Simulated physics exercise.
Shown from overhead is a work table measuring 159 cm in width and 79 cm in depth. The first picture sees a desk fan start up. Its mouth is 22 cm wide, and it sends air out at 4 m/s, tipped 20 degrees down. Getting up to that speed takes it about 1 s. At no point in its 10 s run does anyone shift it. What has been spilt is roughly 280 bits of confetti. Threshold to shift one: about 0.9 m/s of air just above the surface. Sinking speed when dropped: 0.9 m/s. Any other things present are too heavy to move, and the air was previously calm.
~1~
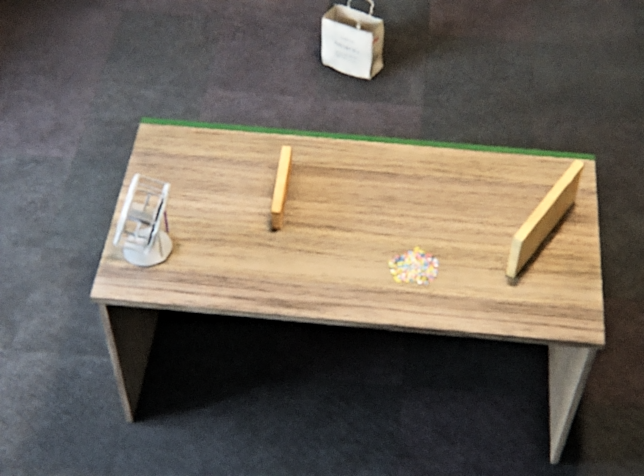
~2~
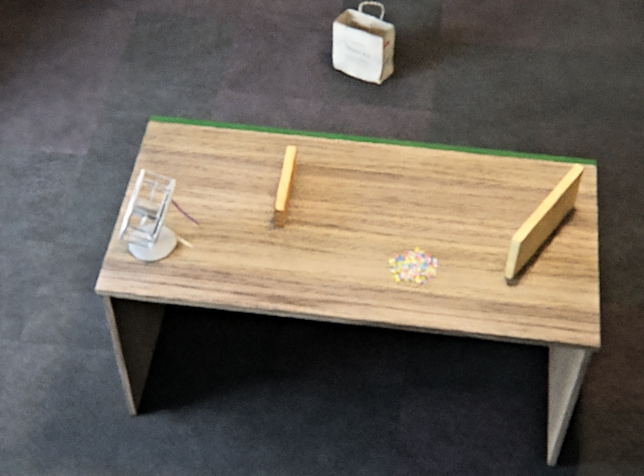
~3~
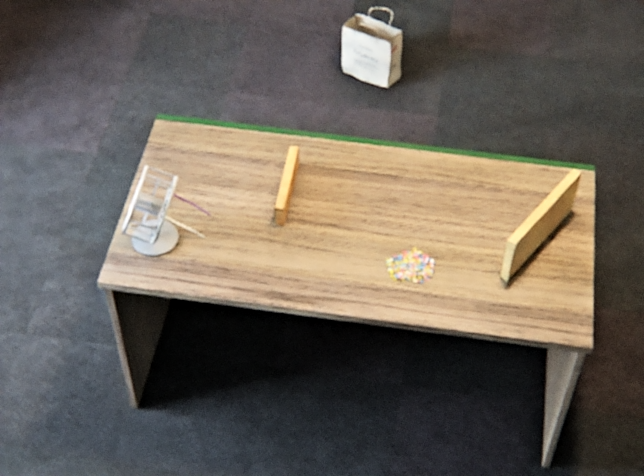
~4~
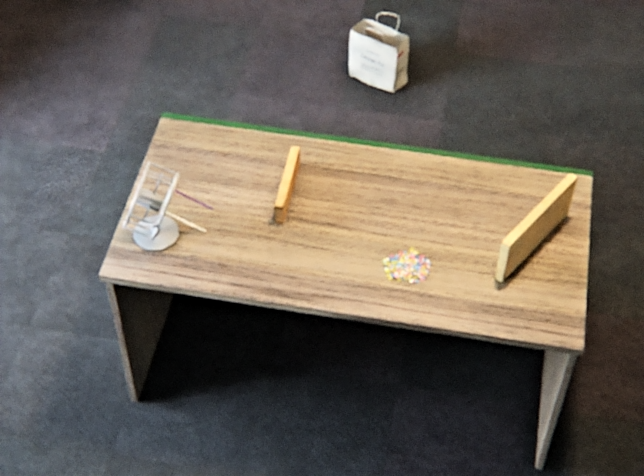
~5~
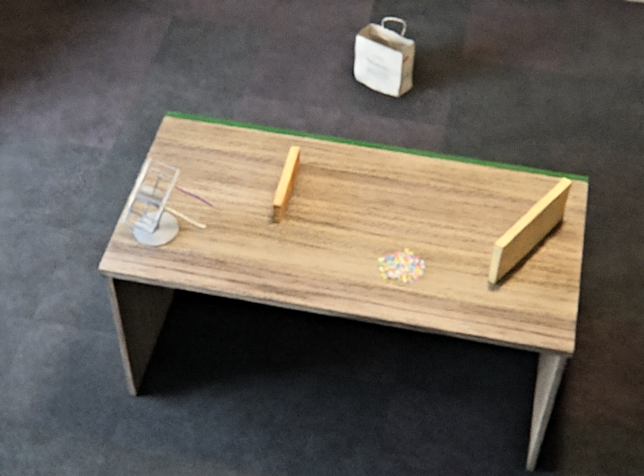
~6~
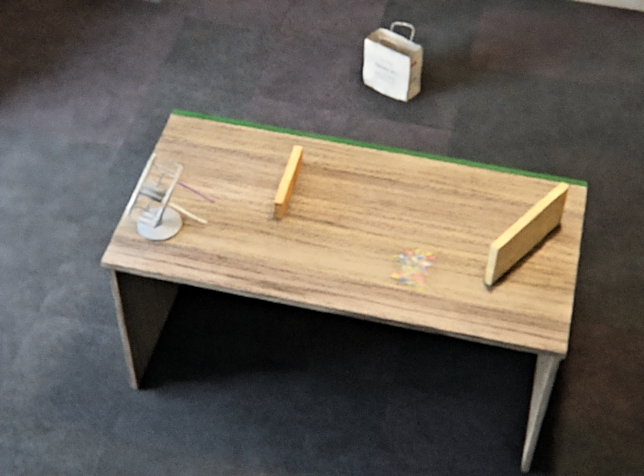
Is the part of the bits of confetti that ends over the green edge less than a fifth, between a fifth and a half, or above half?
The share left there is one fifth to one half.
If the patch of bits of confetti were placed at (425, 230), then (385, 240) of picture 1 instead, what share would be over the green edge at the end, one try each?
It goes 90 % first, then 80 %.
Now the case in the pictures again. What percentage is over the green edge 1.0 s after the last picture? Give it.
I'd say near 30 per cent by then.
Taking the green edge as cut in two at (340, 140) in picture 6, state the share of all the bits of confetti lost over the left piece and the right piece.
0 % left and 30 % right.
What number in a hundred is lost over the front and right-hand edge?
Roughly 0 per cent at the front edge and 70 per cent at the right-hand edge.
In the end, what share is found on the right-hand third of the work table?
0 %.
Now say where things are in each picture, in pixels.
The middle of the bits of confetti is near (415, 268), none has stirred yet and the mouth of the desk fan is at (142, 214), in the first picture.
The middle of the bits of confetti is near (415, 267), none has stirred yet and the green edge is centred on (370, 138), in the second picture.
The middle of the bits of confetti is near (412, 267), none has stirred yet, the top of a board is at (545, 205) and the top of a board is at (287, 176), in the third picture.
The middle of the bits of confetti is near (408, 267) and none has stirred yet, in the fourth picture.
The middle of the bits of confetti is near (403, 267) and none has stirred yet, in the fifth picture.
The middle of the bits of confetti is near (415, 269), the farthest in sight from the desk fan is at (433, 258) and about 80 % have left their places, in the sixth picture.
Then, 1.0 s after the last picture, 27 % are over the green edge; 85 % have settled or left.
Then, 2.2 s after the last picture, 32 % are over the green edge; 98 % have settled or left.
Then, 4.6 s after the last picture, 32 % are over the green edge; 100 % have settled or left.
Then, 9.1 s after the last picture, at the end, 32 % are over the green edge.
